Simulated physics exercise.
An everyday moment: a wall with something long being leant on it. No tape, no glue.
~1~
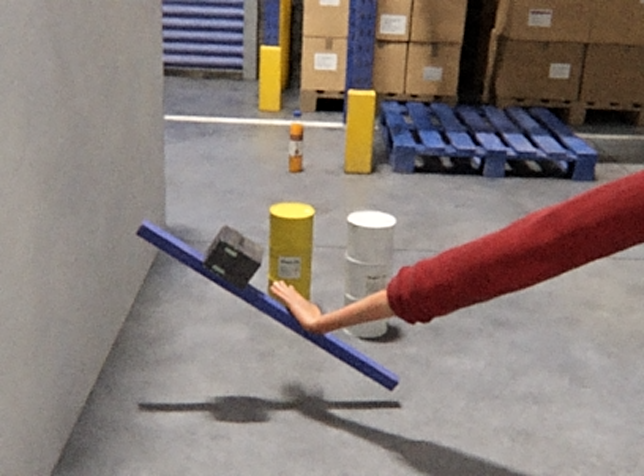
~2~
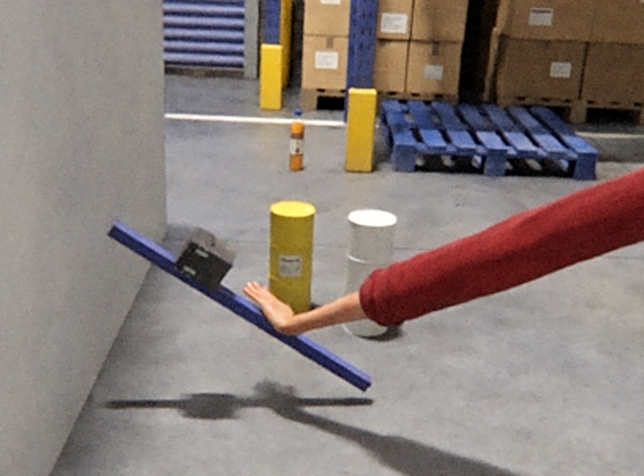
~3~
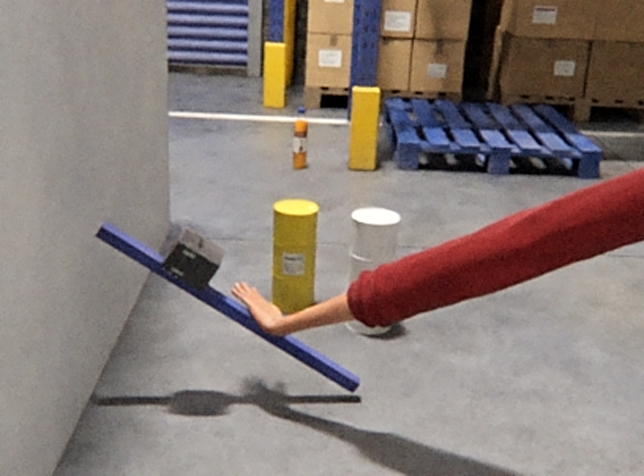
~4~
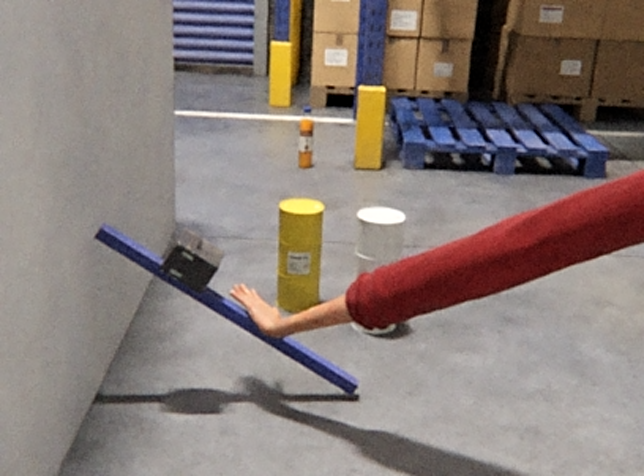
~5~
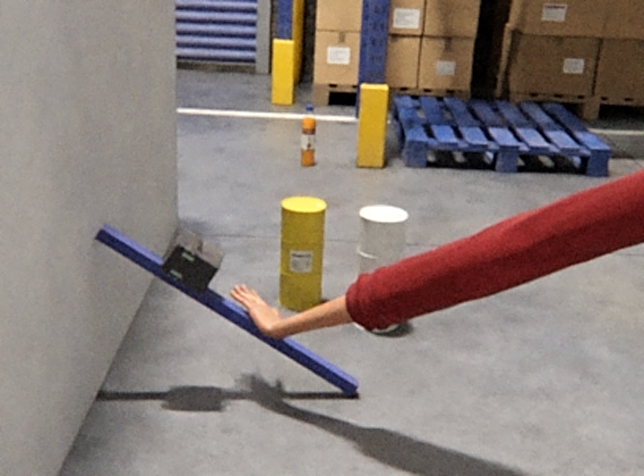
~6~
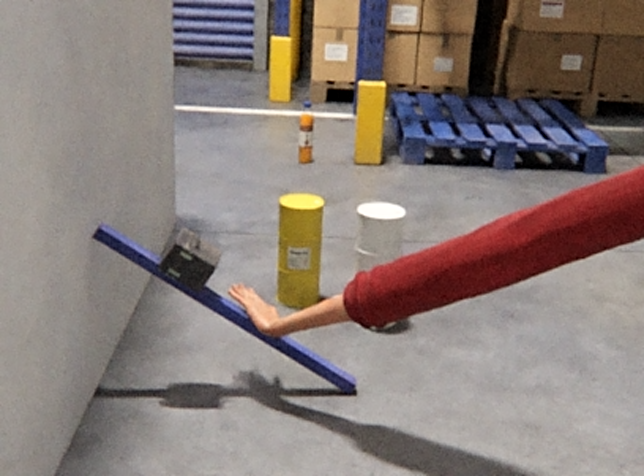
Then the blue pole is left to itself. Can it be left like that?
As it turns out, it slips out.
Then, 0.40 s later than the last frame, blue pole sunk by 27° near (249, 371).
Then, 0.50 s later than the last frame, blue pole sunk by 32° near (251, 360).
Then, 0.80 s later than the last frame, blue pole sunk by 31° near (252, 373).
When it is over, moved from the start, blue pole; the other 2 as before. End places, in pixels of the last picture, blue pole near (252, 381). The pole gives way.
